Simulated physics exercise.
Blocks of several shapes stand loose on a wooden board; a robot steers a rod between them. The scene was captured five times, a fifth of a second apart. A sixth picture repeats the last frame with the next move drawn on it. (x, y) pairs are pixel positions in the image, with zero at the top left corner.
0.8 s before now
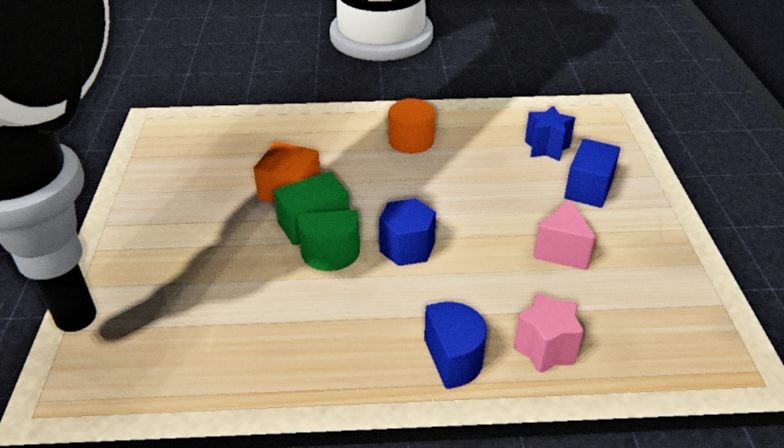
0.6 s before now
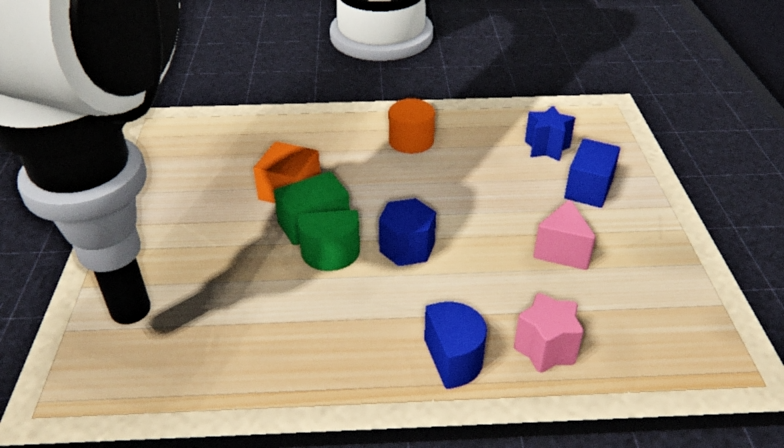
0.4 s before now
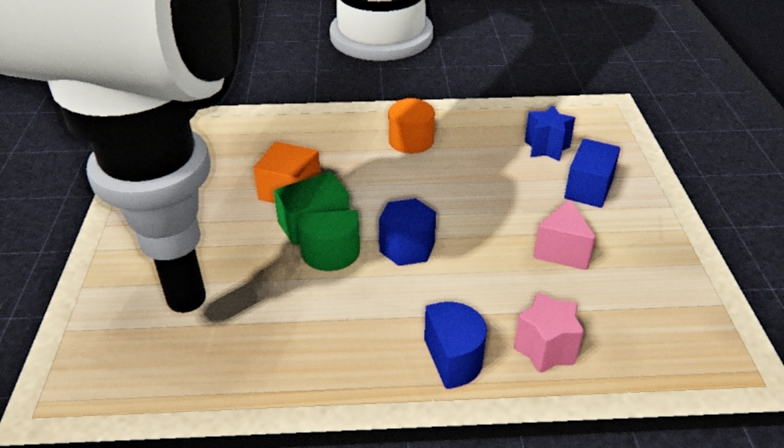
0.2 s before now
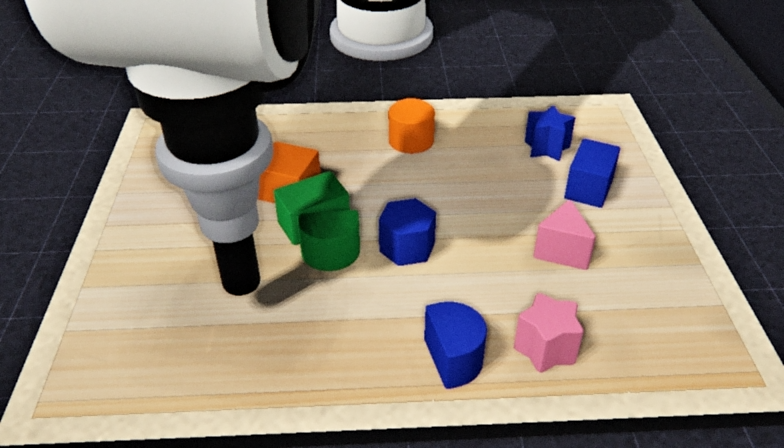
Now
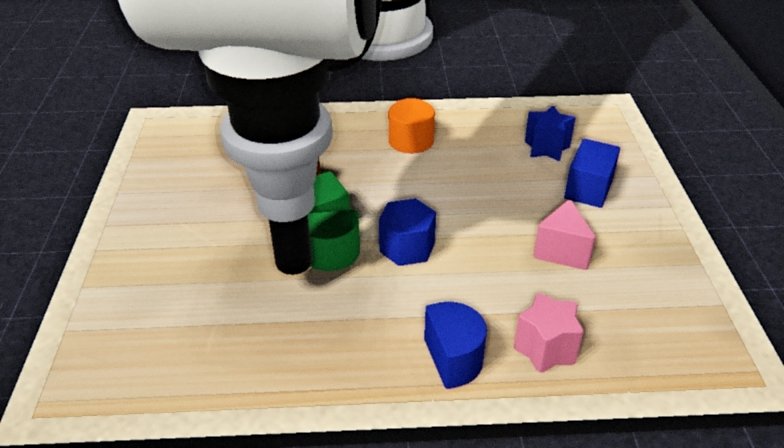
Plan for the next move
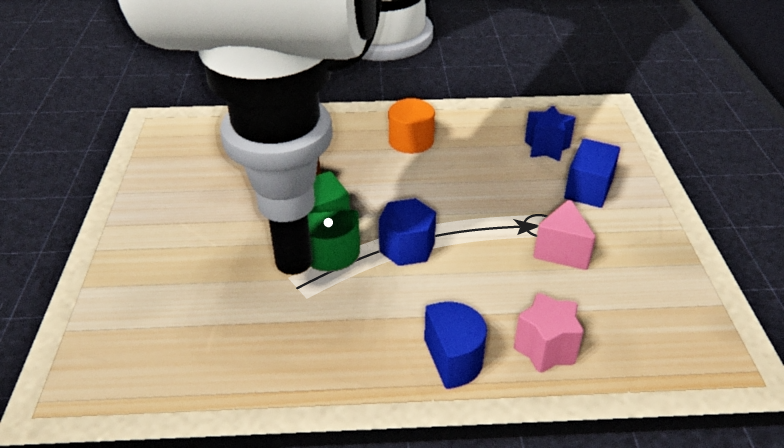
Robot arm moving a black rod rightward across a wooden board, closing in beside green blocks while the scattered coloured blocks stay still.
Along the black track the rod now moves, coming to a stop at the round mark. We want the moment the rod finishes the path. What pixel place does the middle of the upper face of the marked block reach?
At pixel (365, 194).
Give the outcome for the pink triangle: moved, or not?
The block in question is displaced by the end.
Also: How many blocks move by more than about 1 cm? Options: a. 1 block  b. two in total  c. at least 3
My pick is c.
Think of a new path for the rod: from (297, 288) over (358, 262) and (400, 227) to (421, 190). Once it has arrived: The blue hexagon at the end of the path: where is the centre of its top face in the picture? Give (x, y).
Final place: (444, 200).
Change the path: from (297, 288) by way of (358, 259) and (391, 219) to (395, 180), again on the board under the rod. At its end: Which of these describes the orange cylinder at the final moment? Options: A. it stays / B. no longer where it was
It's A.
Drawn move, from (297, 288) over (376, 253) and (457, 232) to (541, 226); the dot is on the green half-round block.
The first path, step by step. One third of the way, rod (377, 229); green rectangular block (313, 189), turned 15° anticlockwise; green half-round block (364, 194), turned 60° anticlockwise; blue hexagon (421, 212).
Two thirds of the way, rod (460, 209); green rectangular block (313, 189), turned 15° anticlockwise; green half-round block (365, 194), turned 65° anticlockwise; blue hexagon (504, 203), turned 50° clockwise.
At the end, rod (545, 202); green rectangular block (313, 189), turned 15° anticlockwise; green half-round block (365, 194), turned 65° anticlockwise; blue hexagon (588, 210), turned 95° clockwise; pink triangle (618, 236).
